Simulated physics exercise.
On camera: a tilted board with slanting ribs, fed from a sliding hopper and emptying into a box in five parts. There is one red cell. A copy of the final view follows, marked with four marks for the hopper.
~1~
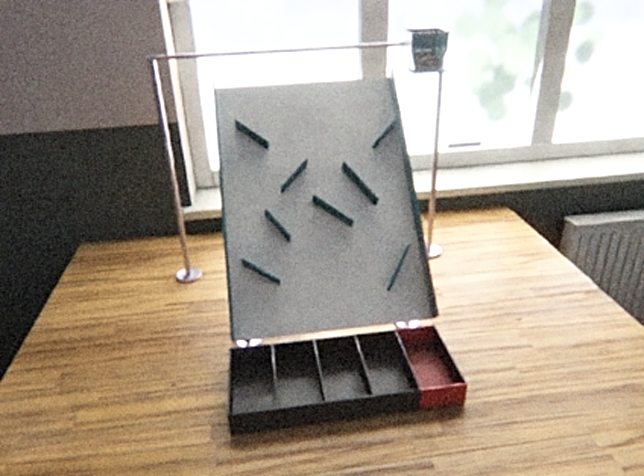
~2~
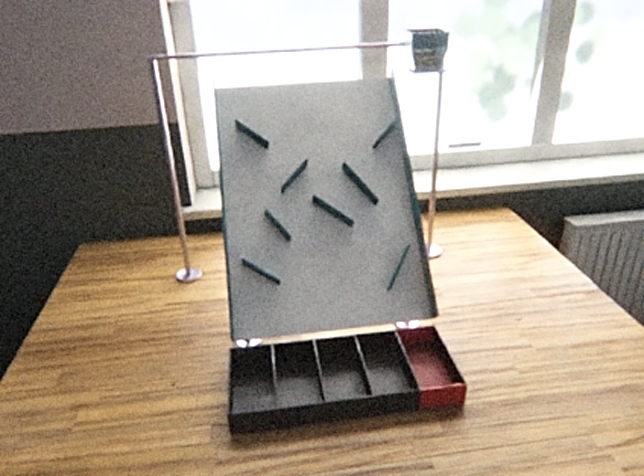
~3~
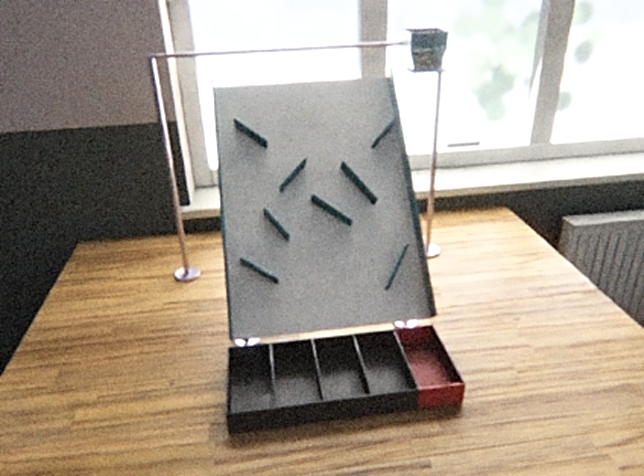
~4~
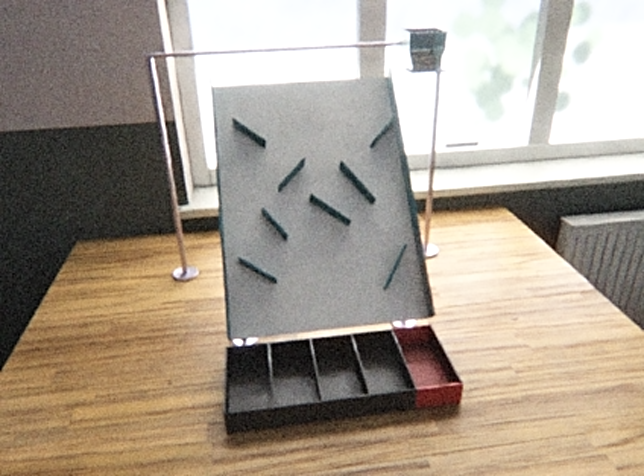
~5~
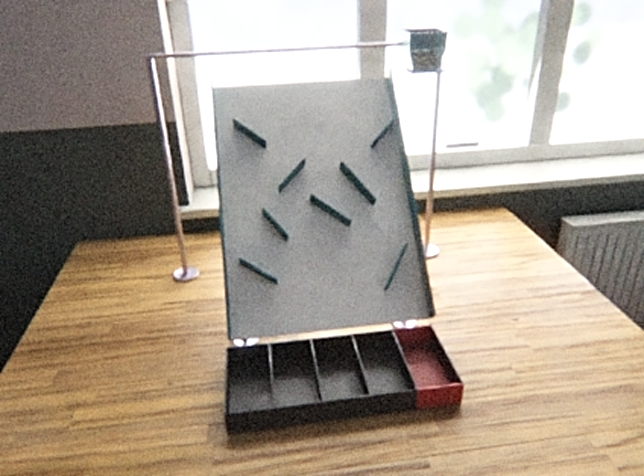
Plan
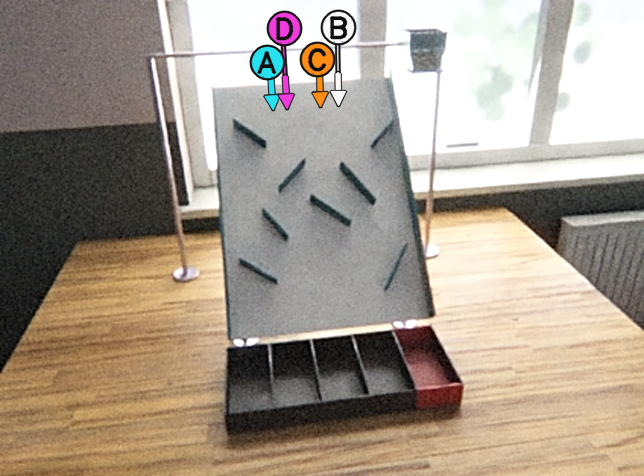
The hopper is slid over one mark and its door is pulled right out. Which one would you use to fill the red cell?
B works best here.
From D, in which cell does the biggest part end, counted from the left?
The third.
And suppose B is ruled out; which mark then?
C.
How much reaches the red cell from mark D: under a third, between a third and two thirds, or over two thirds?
It is under a third.
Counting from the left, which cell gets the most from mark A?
The third.
On the marked copy, mark A meets the board at (272, 104); mark B meets the board at (338, 100); mark C meets the board at (320, 101); mark D meets the board at (286, 103).
With A, none at all in the red cell, the whole lot in other cells.
With B, close to half in the red cell, close to half in other cells, only a few outside the box.
With C, close to a quarter in the red cell, the bulk in other cells.
With D, none at all in the red cell, all but a few in other cells.
